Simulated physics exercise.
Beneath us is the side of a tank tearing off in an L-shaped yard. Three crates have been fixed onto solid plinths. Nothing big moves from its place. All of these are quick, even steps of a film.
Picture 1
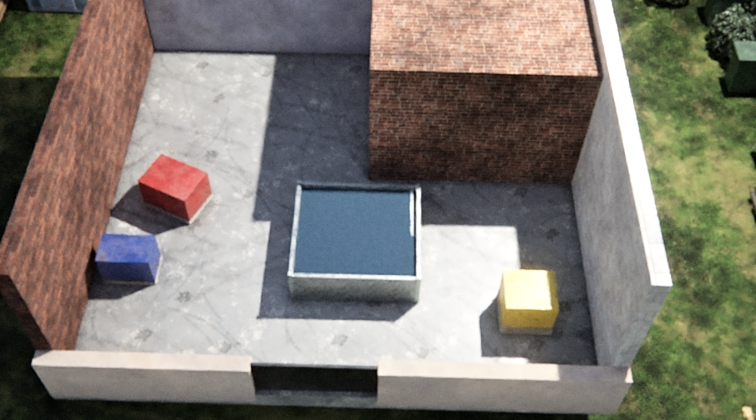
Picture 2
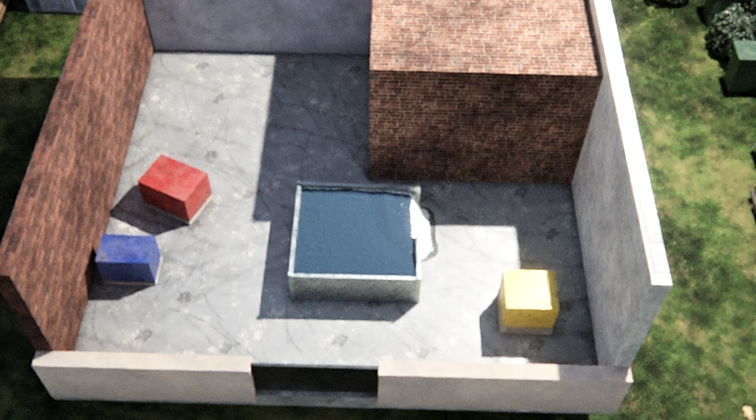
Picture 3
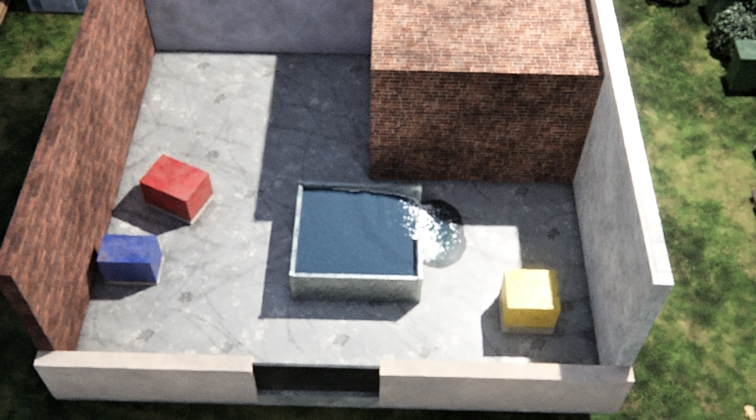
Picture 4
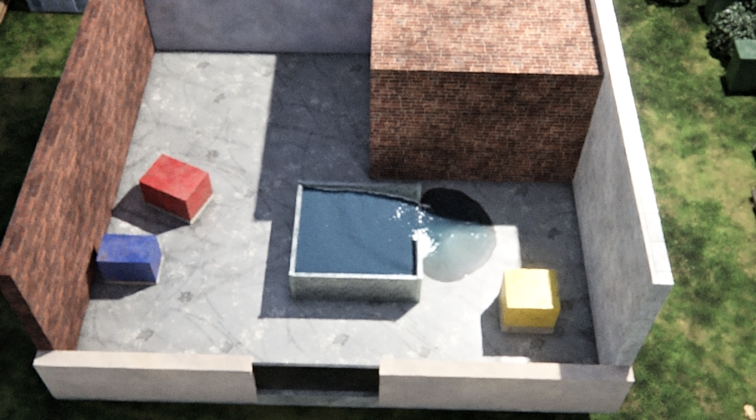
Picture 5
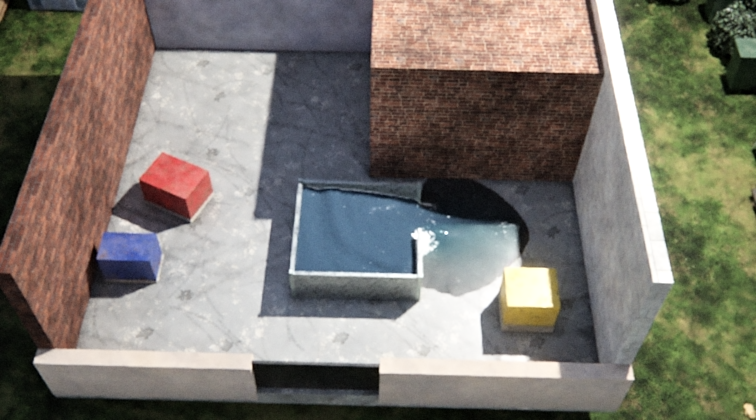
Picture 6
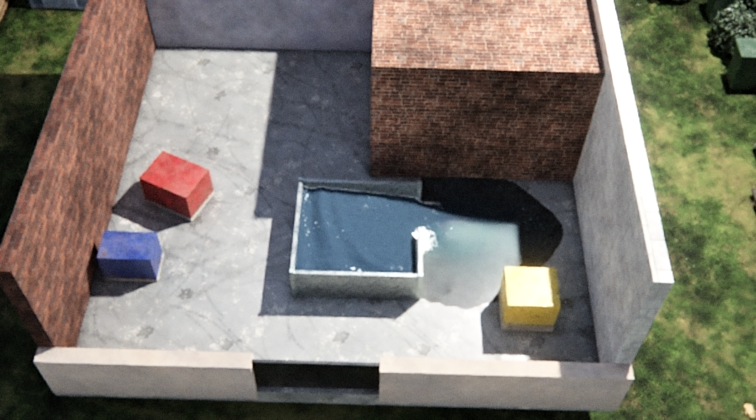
Water burst through the right side of a square tank in a walled yard, splashing onto the paving and spreading rightward in a widening pool that reached the yellow block.
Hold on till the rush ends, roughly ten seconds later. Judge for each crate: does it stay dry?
Result: Yellow crate: Doused. Blue crate: Doused. Red crate: Clear.
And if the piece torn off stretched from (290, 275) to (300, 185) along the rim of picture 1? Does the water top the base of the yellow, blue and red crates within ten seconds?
The yellow crate is untouched, the blue crate is flooded and the red crate is flooded.
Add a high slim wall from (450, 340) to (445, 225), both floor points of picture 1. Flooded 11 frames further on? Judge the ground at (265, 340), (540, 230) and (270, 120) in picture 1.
Taking the three spots in order: Spared, soaked, spared.
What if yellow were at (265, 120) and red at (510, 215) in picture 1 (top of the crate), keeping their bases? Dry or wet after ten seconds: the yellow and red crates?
As I read it, the yellow crate stays clear and the red crate gets flooded.
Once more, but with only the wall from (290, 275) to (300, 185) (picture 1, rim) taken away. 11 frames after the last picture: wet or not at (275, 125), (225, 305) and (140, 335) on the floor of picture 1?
Spot one spared, spot two inundated, spot three inundated.
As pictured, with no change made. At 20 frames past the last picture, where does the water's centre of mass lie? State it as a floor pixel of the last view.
About (450, 255) in the last view.
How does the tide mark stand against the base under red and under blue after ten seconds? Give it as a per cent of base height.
Around 50 % and 210 %.
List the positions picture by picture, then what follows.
Still water in the water tank at (357, 232), in the first picture.
Water pours out at (415, 226) and has run to (424, 257), in the second picture.
The front is at (455, 257), out from the gap at (417, 226), in the third picture.
Water pours out at (416, 226) and has run to (490, 246), in the fourth picture.
The front is at (521, 225), out from the gap at (416, 225), in the fifth picture.
Water pours out at (417, 224) and has run to (553, 222), in the sixth picture.
A moment on, water covers 15 % of the floor; the yellow crate water round its plinth, the blue crate not reached, the red crate not reached.
Next, water covers 20 % of the floor; the yellow crate water round its plinth, the blue crate not reached, the red crate not reached.
Then, water covers 20 % of the floor; the yellow crate water round its plinth, the blue crate not reached, the red crate not reached.
Later, water covers 45 % of the floor; the yellow crate water round its plinth, the blue crate not reached, the red crate not reached.
In the end, water covers 70 % of the floor; the yellow crate was topped, the blue crate was topped, the red crate stayed above the water.
